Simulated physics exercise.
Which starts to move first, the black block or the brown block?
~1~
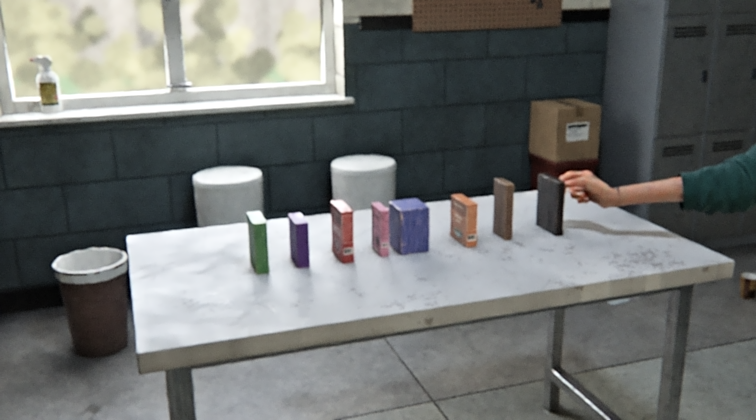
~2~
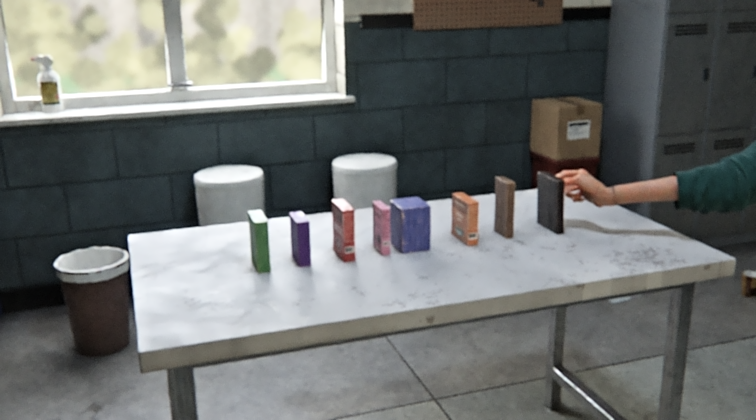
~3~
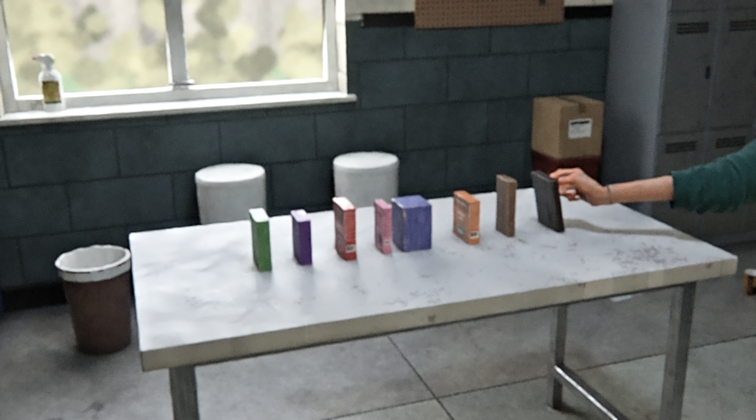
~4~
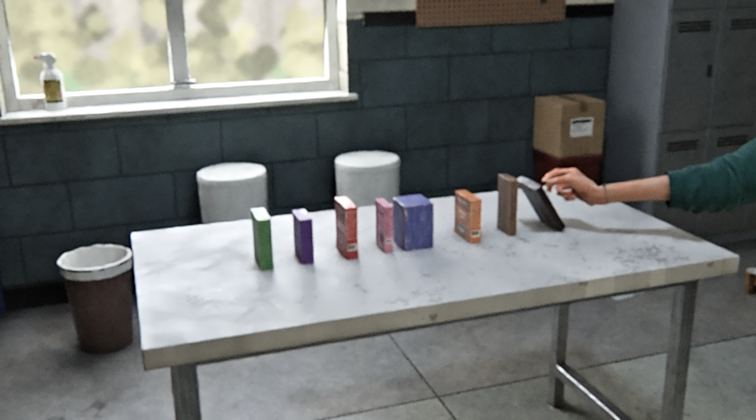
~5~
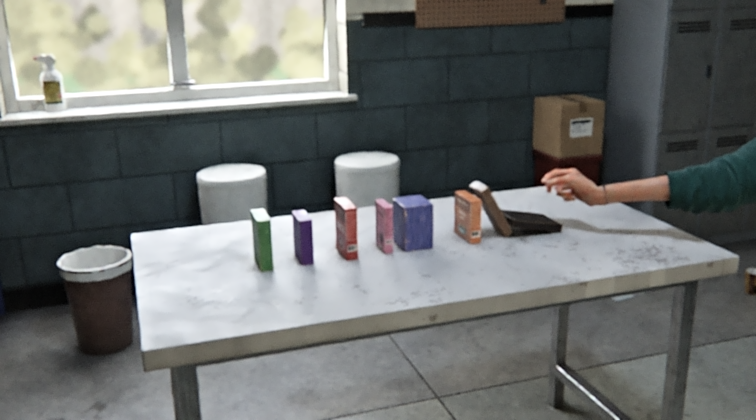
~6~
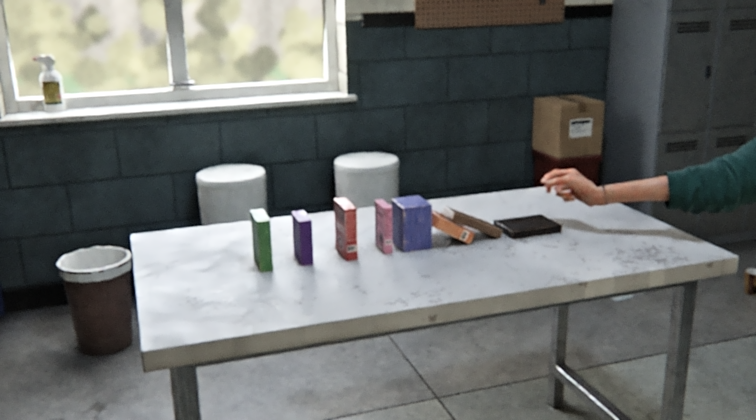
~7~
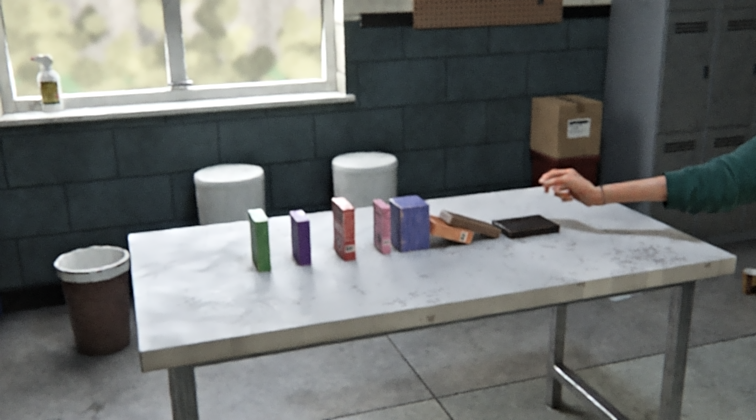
The black block starts to move first, tipping to the left under the hand while the brown block is still upright. The brown block starts to tilt only afterwards.
